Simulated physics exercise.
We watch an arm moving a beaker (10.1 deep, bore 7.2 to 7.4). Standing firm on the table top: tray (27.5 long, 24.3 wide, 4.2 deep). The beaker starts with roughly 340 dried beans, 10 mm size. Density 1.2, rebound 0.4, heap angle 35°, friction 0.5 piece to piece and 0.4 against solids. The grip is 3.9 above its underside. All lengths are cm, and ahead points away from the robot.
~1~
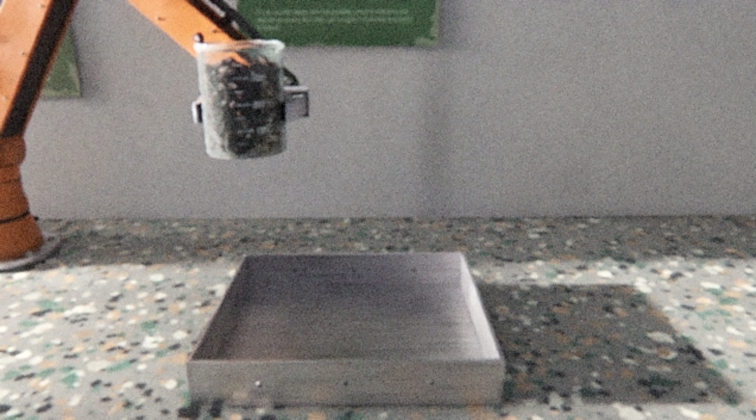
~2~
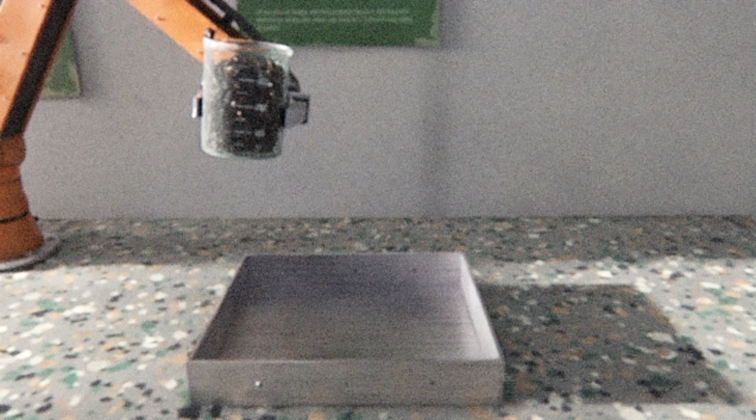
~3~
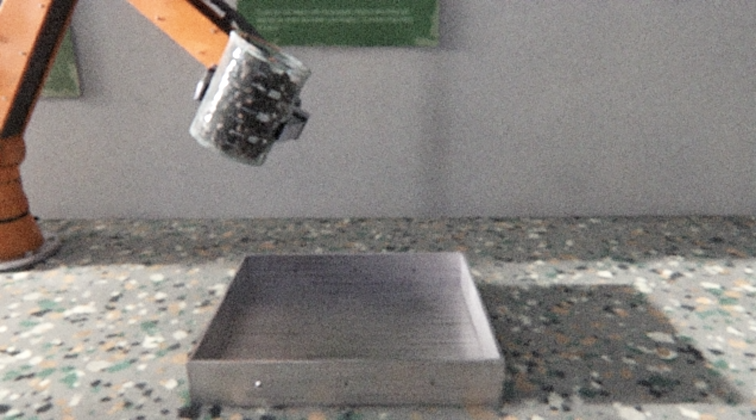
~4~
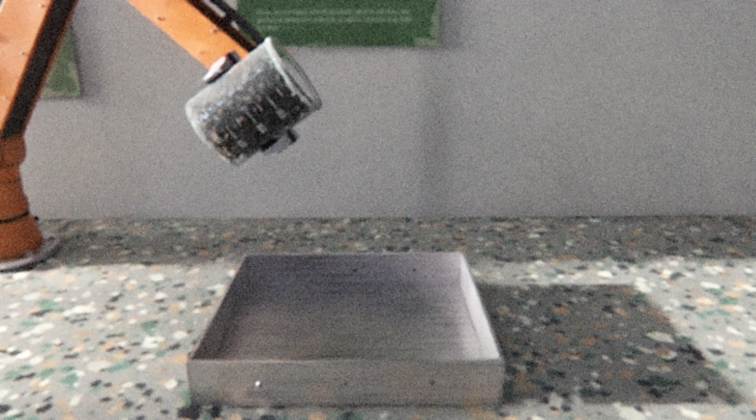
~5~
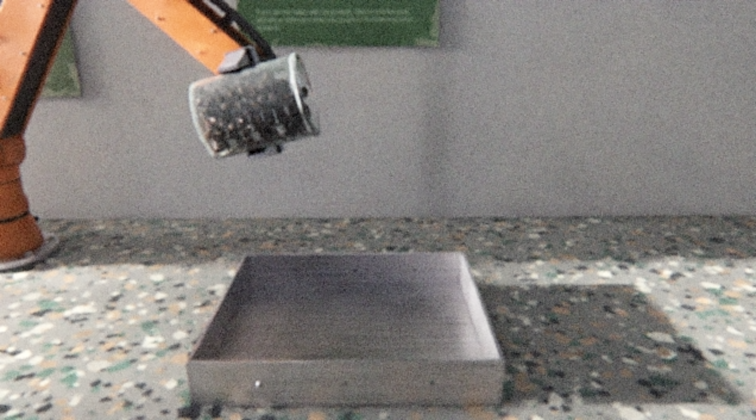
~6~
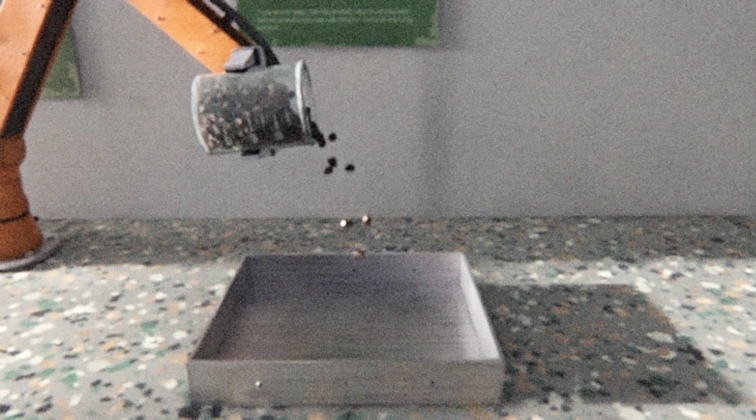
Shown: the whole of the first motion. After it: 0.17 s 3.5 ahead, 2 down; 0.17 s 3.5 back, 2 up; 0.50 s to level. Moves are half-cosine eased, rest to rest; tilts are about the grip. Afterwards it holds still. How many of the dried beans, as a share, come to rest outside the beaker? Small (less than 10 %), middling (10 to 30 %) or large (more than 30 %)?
A middling share, 10 to 30 %, ends outside the beaker.
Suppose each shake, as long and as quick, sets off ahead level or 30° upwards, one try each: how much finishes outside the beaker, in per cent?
About 25 and 30 per cent.
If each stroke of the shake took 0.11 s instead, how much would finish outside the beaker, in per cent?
Then about 30 per cent.
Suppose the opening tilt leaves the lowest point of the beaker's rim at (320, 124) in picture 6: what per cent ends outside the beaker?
Some 0 per cent.
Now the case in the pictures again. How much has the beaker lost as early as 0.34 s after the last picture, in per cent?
About 15 per cent by then.
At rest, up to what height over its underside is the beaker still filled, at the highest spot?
Roughly 9.5 cm.
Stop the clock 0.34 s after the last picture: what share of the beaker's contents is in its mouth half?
Some 40 per cent.
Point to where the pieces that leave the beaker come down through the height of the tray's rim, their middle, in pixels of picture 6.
Near (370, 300).
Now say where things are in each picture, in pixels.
The first frame shows the beaker middle at (244, 100), level; upper third of the load around (241, 77), from x 200 to 280, top at y 40; 344 in the beaker.
The second frame shows the beaker middle at (245, 100), tilted 8° forward; upper third of the load around (243, 78), from x 210 to 280, top at y 35.
The third frame shows the beaker middle at (250, 101), tilted 29° forward; upper third of the load around (250, 81), from x 200 to 295, top at y 40.
The fourth frame shows the beaker middle at (254, 105), tilted 55° forward; upper third of the load around (256, 87), from x 200 to 305, top at y 60.
The fifth frame shows the beaker middle at (256, 109), tilted 76° forward; upper third of the load around (251, 92), from x 200 to 305, top at y 75.
The sixth frame shows the beaker middle at (256, 110), tilted 84° forward; upper third of the load around (245, 94), from x 205 to 365, top at y 80; 338 in the beaker, 6 in flight or on a rim.
Then, 0.34 s on, tilted 84° forward, highest piece 28 above the table; 298 in the beaker, 17 in the tray, 29 in flight or on a rim.
Then, 0.67 s on, tilted 21° forward, highest piece 30 above the table; 290 in the beaker, 53 in the tray, 1 in flight or on a rim.
Then, 1.04 s on, level, highest piece 30 above the table; 290 in the beaker, 54 in the tray.
Then, 2.09 s on, level, highest piece 30 above the table; 290 in the beaker, 54 in the tray.
In the end, 290 in the beaker, 54 in the tray. That is 16 % outside the beaker.
